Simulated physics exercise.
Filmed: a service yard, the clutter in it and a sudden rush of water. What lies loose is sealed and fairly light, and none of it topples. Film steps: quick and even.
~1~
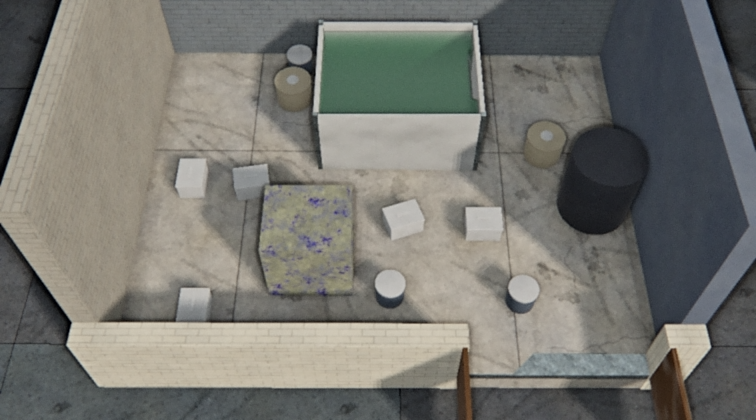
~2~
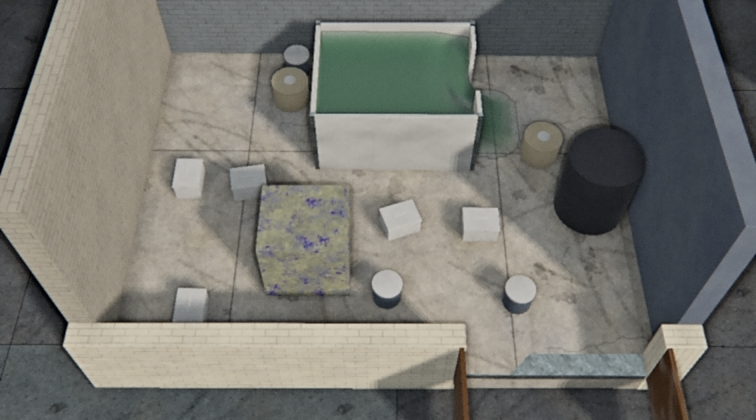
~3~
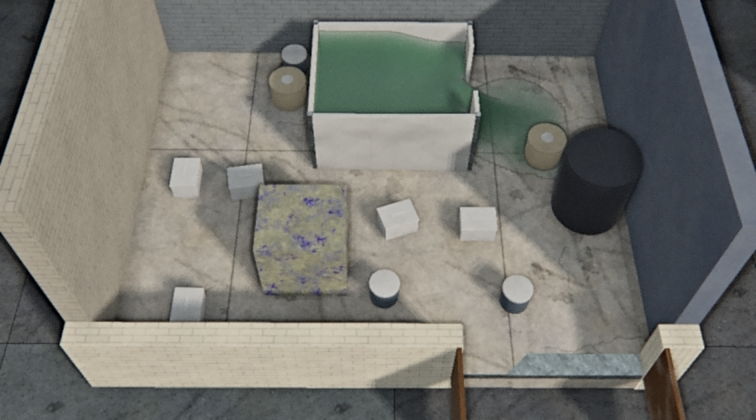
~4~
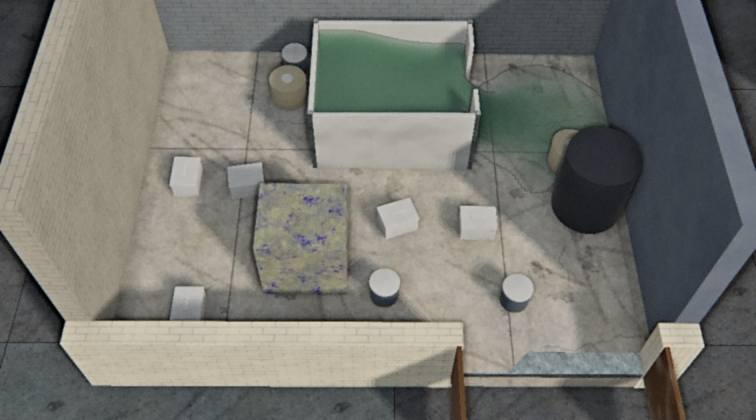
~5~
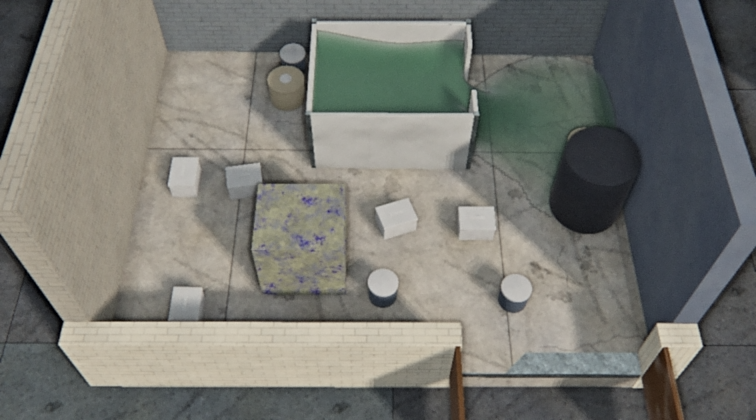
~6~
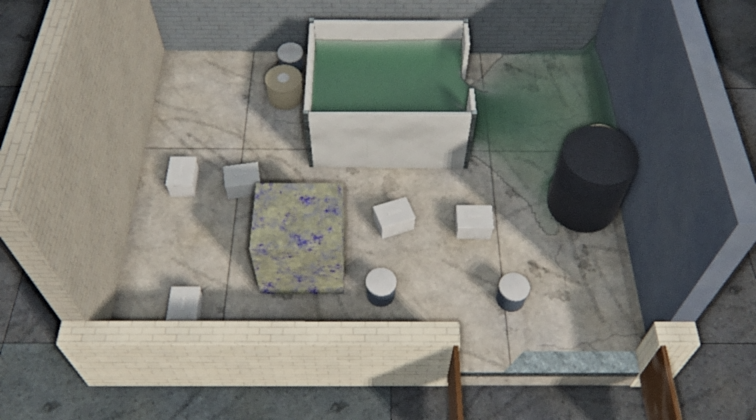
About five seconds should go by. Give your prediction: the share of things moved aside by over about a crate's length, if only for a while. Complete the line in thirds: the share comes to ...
The share comes to between one and two thirds.
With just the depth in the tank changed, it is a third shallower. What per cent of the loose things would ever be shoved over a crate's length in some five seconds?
Near 40 per cent of the loose things.
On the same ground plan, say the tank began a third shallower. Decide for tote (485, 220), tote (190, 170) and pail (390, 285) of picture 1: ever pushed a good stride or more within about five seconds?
Respectively, gets that far, never gets that far, never gets that far.
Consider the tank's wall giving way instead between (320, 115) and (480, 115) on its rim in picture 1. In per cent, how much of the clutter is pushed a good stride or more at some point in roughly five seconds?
Around 80 per cent.
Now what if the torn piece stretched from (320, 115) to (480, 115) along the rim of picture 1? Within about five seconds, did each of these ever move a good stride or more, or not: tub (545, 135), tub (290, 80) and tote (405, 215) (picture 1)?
Object by object: Less than that, less than that, displaced that much.
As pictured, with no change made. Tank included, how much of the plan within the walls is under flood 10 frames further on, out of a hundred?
Reading: About 40 %.
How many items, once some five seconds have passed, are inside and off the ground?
By my tally, 3.
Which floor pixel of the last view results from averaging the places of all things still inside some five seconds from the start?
Roughly at (266, 235).
A moment on, 1 of 10 are well off their spots; 1 afloat.
Next, 1 of 10 are well off their spots; 1 afloat.
Later, 3 of 10 are well off their spots; 2 afloat.
In the end, 5 of 10 are well off their spots, and 5 have been at some point; 3 afloat.
